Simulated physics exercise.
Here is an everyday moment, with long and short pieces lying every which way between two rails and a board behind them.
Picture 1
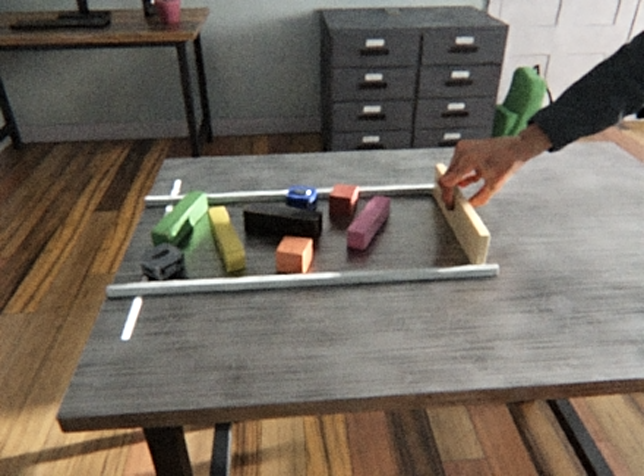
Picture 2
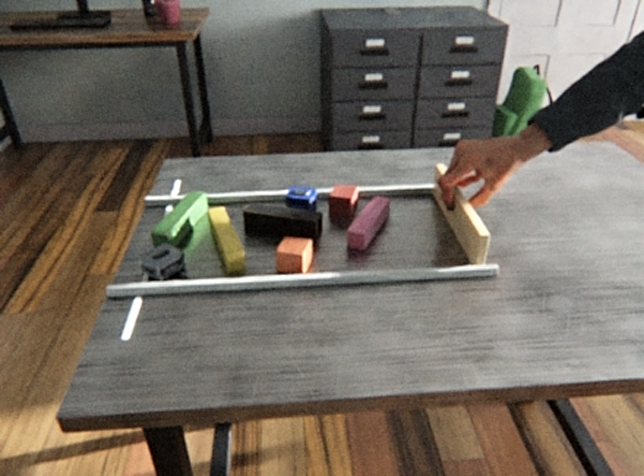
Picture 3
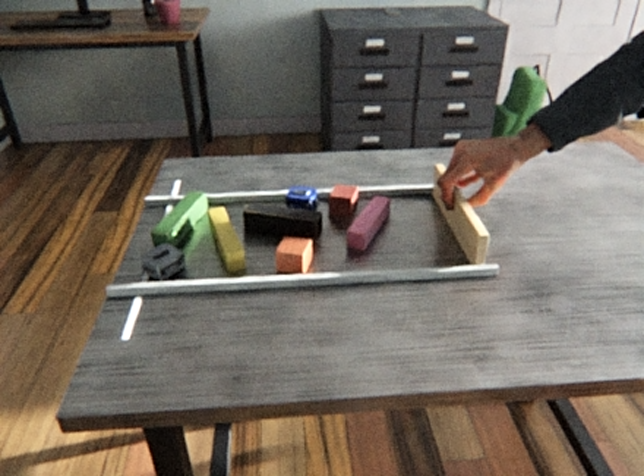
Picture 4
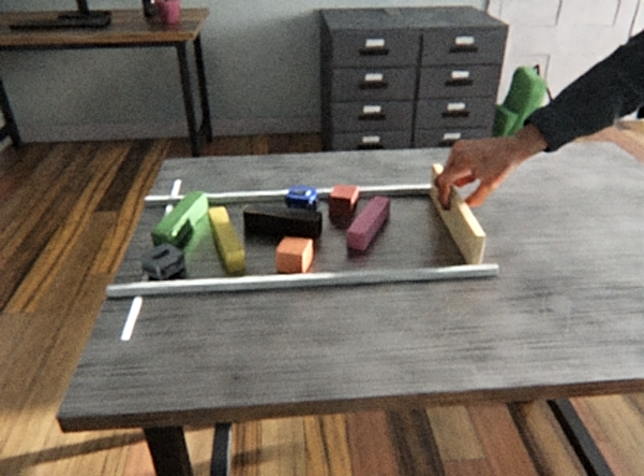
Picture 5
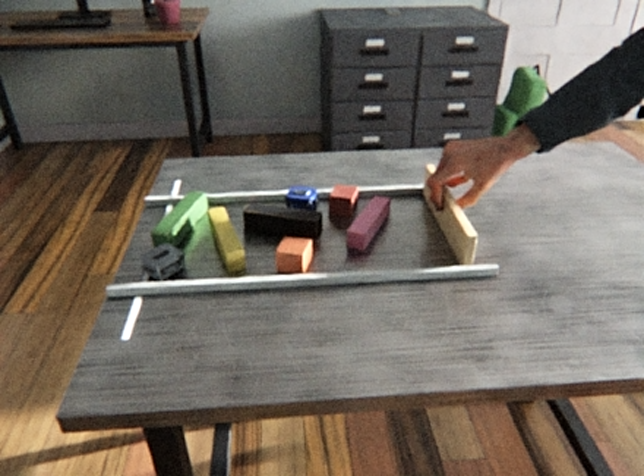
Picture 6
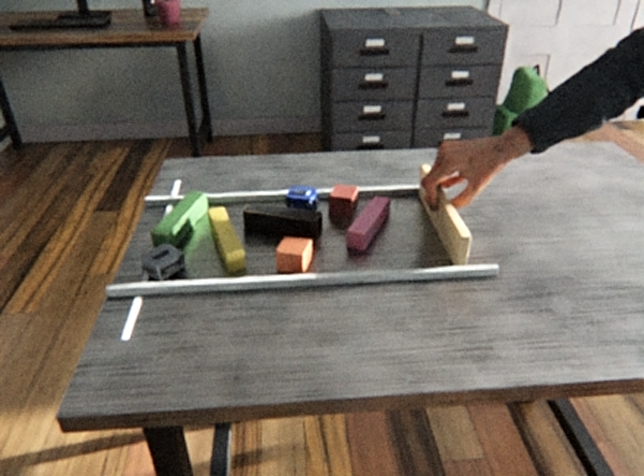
A hand holds a wooden board still between two rails, then slides it slightly left.
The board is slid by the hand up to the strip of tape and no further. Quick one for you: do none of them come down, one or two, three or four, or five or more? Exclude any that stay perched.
Most likely, upwards of four will tumble down.
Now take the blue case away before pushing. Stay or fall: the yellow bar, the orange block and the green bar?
So the yellow bar goes down, the orange block keeps its place and the green bar goes down.
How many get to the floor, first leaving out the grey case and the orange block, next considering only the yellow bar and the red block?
Count of fallen: 4 / 3.
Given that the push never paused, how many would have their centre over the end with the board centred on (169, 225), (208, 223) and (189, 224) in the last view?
Taking the places in turn, the counts are 5, 1 and 2.
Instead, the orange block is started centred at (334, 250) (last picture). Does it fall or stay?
From there it does not fall.
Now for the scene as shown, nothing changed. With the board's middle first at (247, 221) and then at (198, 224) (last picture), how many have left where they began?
The number moved is 7 and then 8.
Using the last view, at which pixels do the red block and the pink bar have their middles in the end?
The red block comes to rest at (154, 203), and the pink bar comes to rest at (148, 234).
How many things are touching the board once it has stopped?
The count is 3.
A little later, none off yet; grey case at rest near (163, 264); green bar at rest near (181, 220); yellow bar at rest near (226, 238).
When it is over, the number that fall off is five or more; down, blue case, black stick, yellow bar, green bar and grey case.
